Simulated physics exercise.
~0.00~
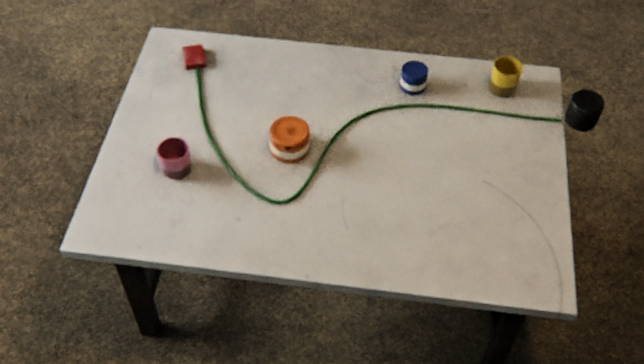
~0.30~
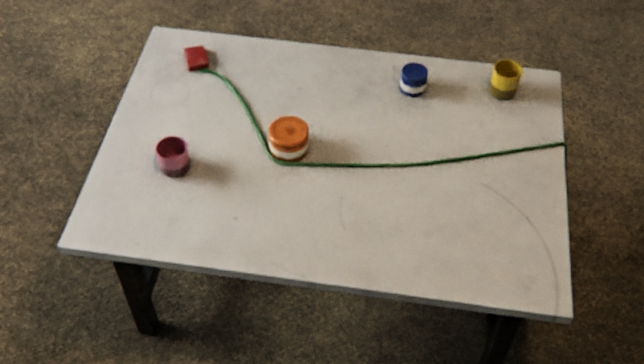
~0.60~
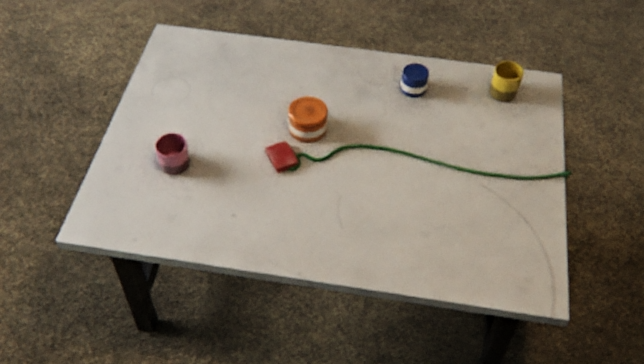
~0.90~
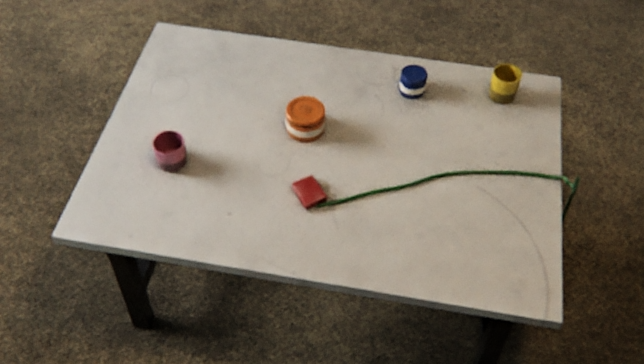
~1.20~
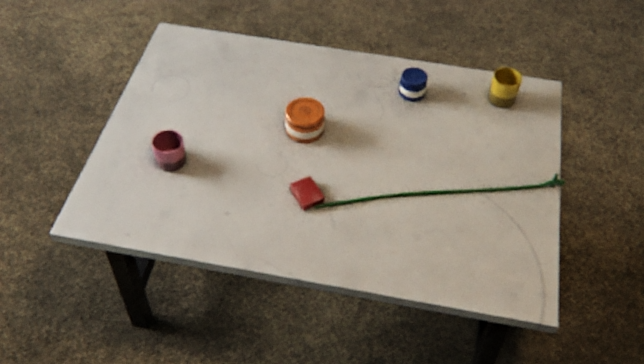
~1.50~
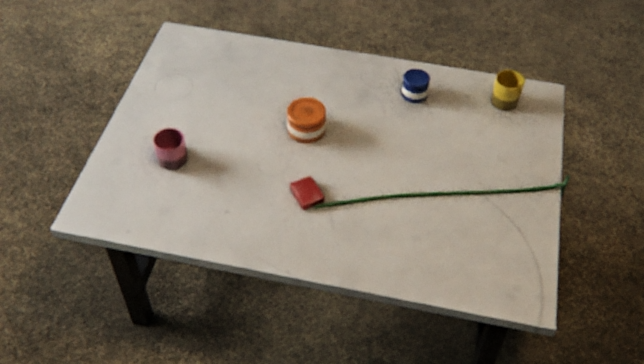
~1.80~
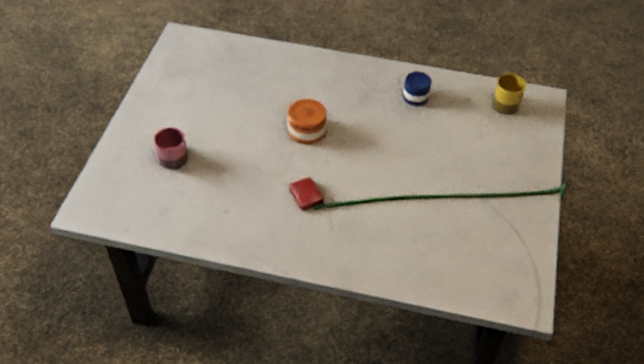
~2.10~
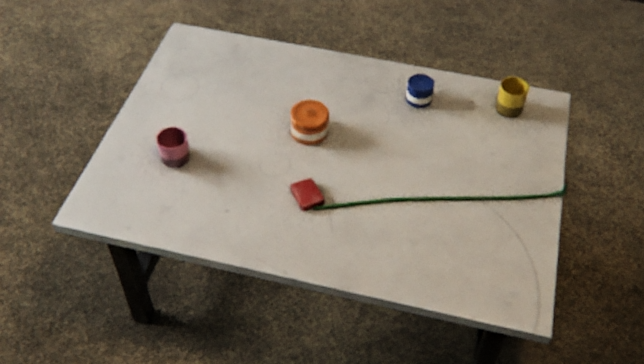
Green cable dragging a small red block across a white table past an orange canister, nudging it, then stopping near the middle.
